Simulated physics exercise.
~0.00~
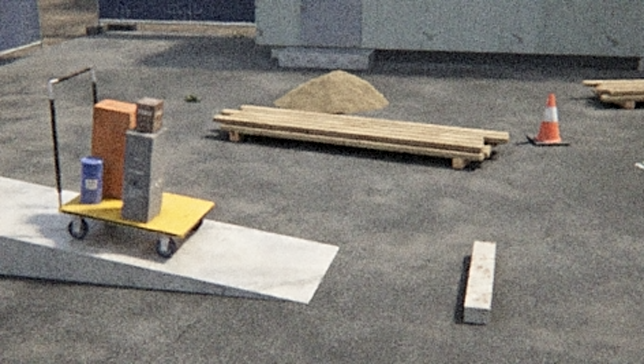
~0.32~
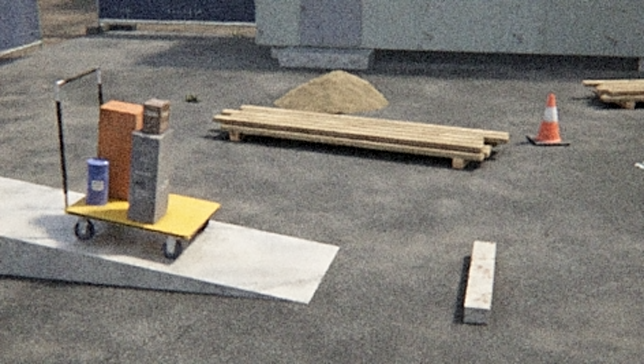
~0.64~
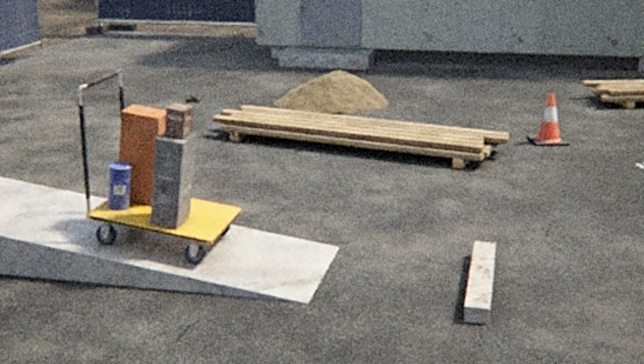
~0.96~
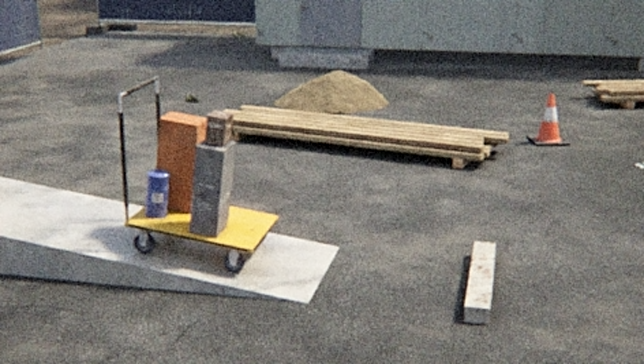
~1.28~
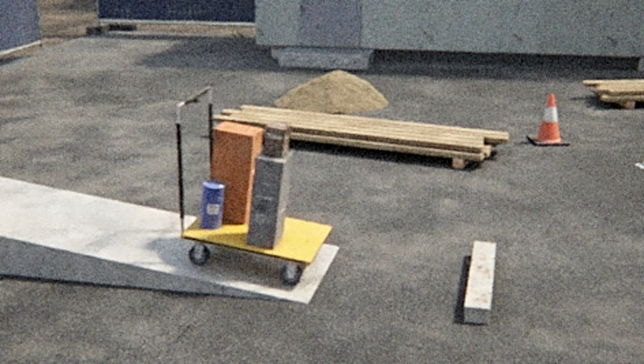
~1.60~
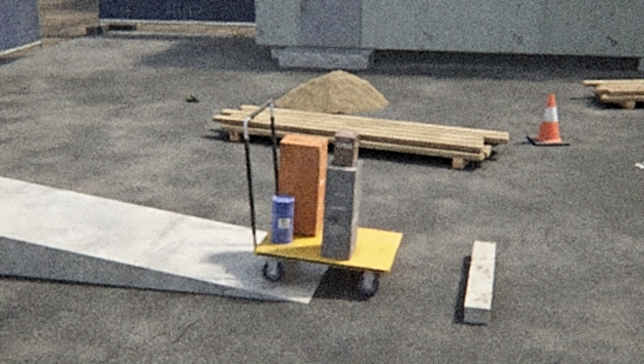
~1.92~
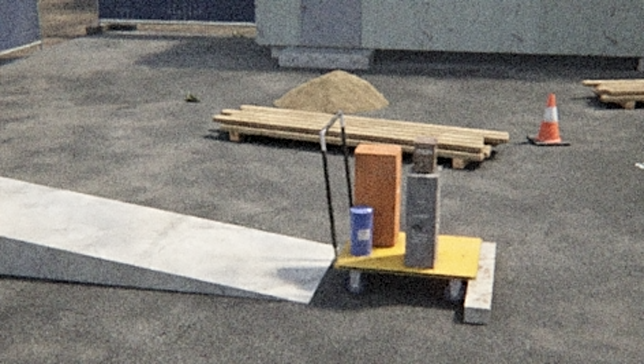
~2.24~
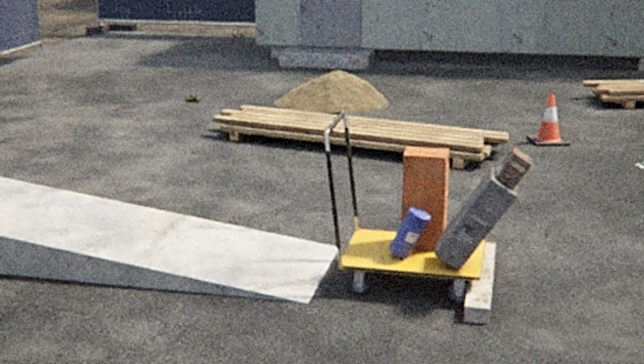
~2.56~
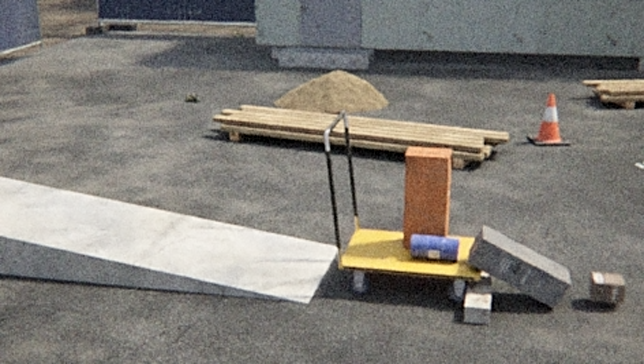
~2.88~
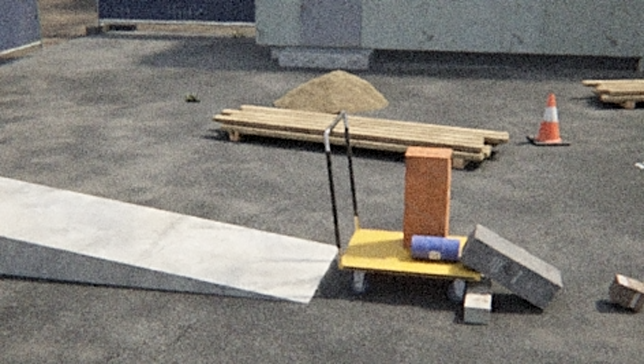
A pale ramp slopes down to the right across a paved yard, seen from a fixed, slightly raised viewpoint, with stacked planks, a sand pile and a traffic cone behind. A yellow trolley carrying a tall orange box, a blue canister and a grey box topped by a small brown one rolls down it onto level ground. It stops abruptly against a pale kerb. The grey and brown boxes pitch over the front, while the canister tips and the orange box slides forward upright. The brown box ends on the ground to the right, the grey box leans against the deck's edge, and the canister lies aboard beside the standing orange box.
